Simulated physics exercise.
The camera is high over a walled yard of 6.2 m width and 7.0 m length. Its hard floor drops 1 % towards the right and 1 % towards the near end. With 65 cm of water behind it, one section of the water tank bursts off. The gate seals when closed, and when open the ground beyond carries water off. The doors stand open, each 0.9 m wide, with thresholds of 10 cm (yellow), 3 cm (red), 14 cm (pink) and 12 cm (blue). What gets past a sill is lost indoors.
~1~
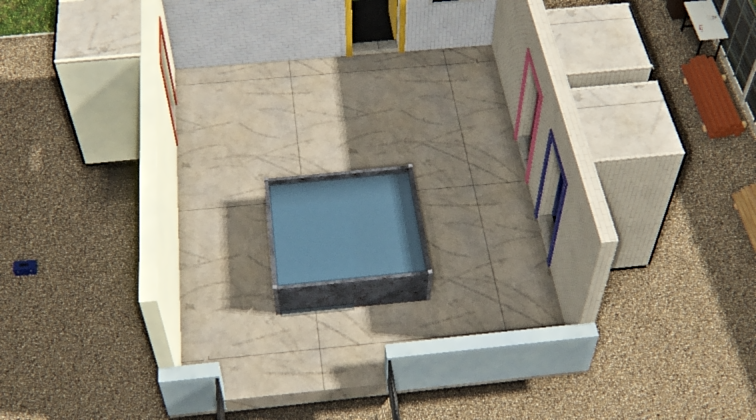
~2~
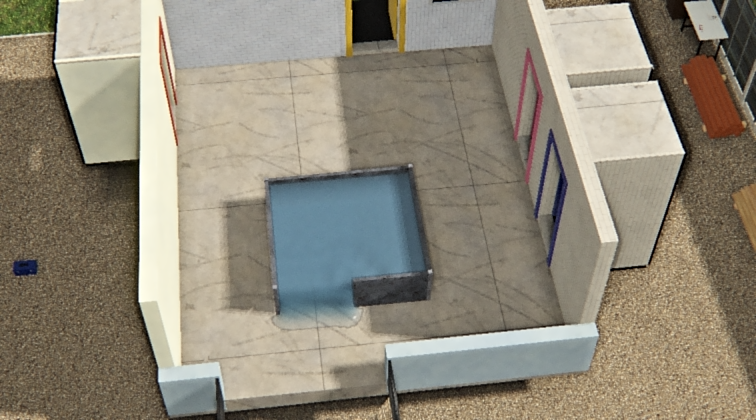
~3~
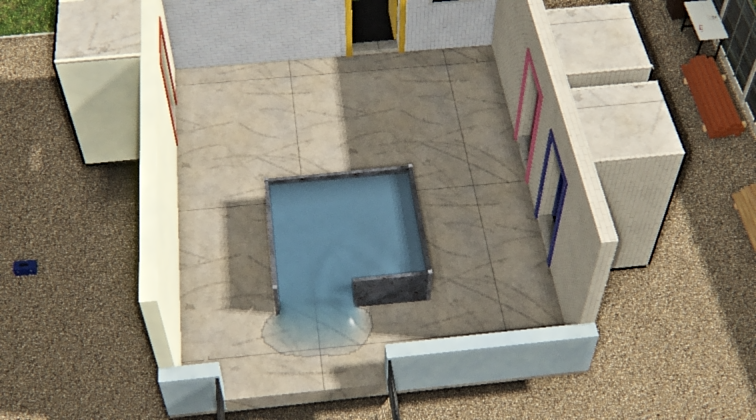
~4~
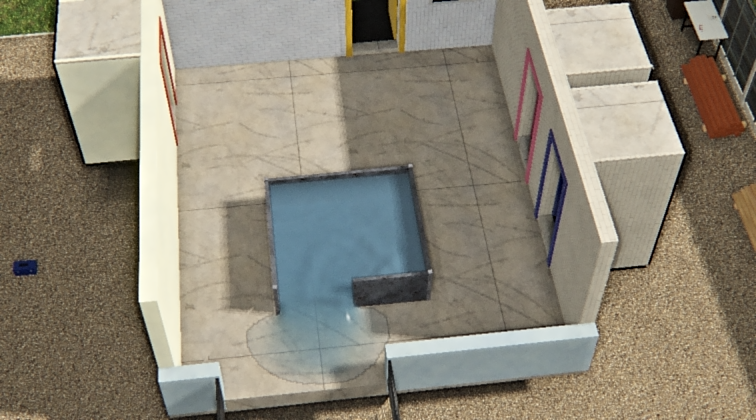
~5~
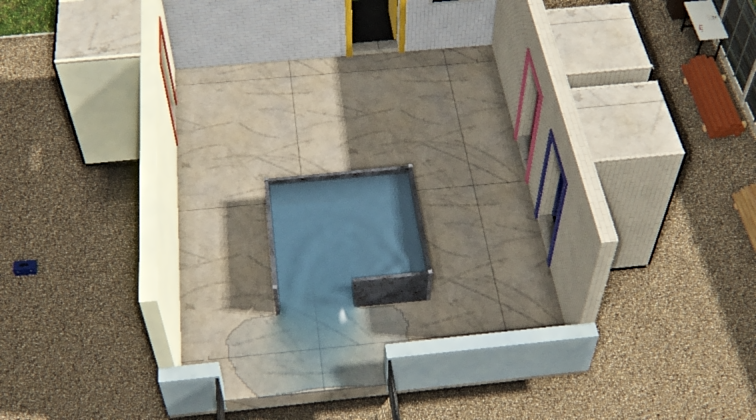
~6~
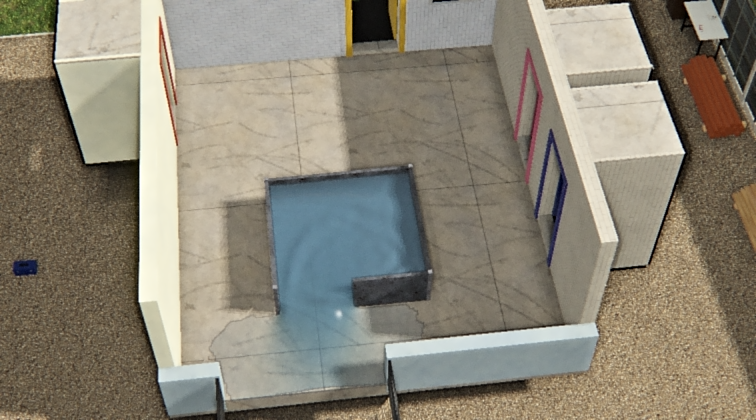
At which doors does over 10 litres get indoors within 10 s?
The water let in: At the yellow door it keeps below the limit; at the red door it keeps below the limit; at the pink door it does not reach the limit; at the blue door it keeps below the limit.
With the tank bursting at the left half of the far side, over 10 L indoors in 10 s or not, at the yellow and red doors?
Against that limit: Yellow above, red over.
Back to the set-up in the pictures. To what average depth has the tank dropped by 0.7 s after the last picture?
Some 48 cm.
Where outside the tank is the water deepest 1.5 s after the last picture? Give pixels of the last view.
Near (305, 318).
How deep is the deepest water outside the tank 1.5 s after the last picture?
About 31 cm.
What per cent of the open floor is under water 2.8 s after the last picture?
Near 20 per cent is wet.
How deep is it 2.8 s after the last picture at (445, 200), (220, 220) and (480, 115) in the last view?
About 0, 0 and 0 cm.
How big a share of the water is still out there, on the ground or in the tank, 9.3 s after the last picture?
Some 26 per cent remains.
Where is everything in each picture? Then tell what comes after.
The first frame shows the water tank at (346, 228) is whole and still, 65 cm deep.
In the second frame, the front is at (357, 317), 0.7 m from the gap at (316, 299); 0.3 m2 of floor is under water; 65 cm left at the back of the water tank.
In the third frame, the front is at (354, 346), 0.9 m from the gap at (316, 301); 1.1 m2 of floor is under water; 65 cm left at the back of the water tank.
In the fourth frame, the front is at a hidden place, 1.3 m from the gap at (316, 301); 2.1 m2 of floor is under water; 65 cm left at the back of the water tank.
In the fifth frame, water pours out at (316, 302) and has run 1.8 m, to a hidden place; typically 7 cm deep outside, 64 cm at the water tank's back.
In the sixth frame, water pours out at (316, 301) and has run 2.0 m, to a hidden place; typically 7 cm deep outside, 58 cm at the water tank's back.
Then, 0.7 s after the last picture water covers 10 % of the floor and is deepest (38 cm) near (305, 318); yellow door not reached, red door not reached, pink door not reached, blue door not reached.
Then, 1.5 s after the last picture water covers 15 % of the floor and is deepest (31 cm) near (305, 318); yellow door not reached, red door not reached, pink door not reached, blue door not reached.
Then, 2.8 s after the last picture water covers 20 % of the floor and is deepest (22 cm) near (305, 318); yellow door not reached, red door not reached, pink door not reached, blue door not reached.
Then, 5.3 s after the last picture water covers 20 % of the floor and is deepest (14 cm) near (305, 318); yellow door not reached, red door not reached, pink door not reached, blue door 1 cm at the sill, 0 L in.
Then, 9.3 s after the last picture water covers 25 % of the floor and is deepest (8 cm) near (305, 318); yellow door not reached, red door not reached, pink door not reached, blue door 1 cm at the sill, 0 L in.
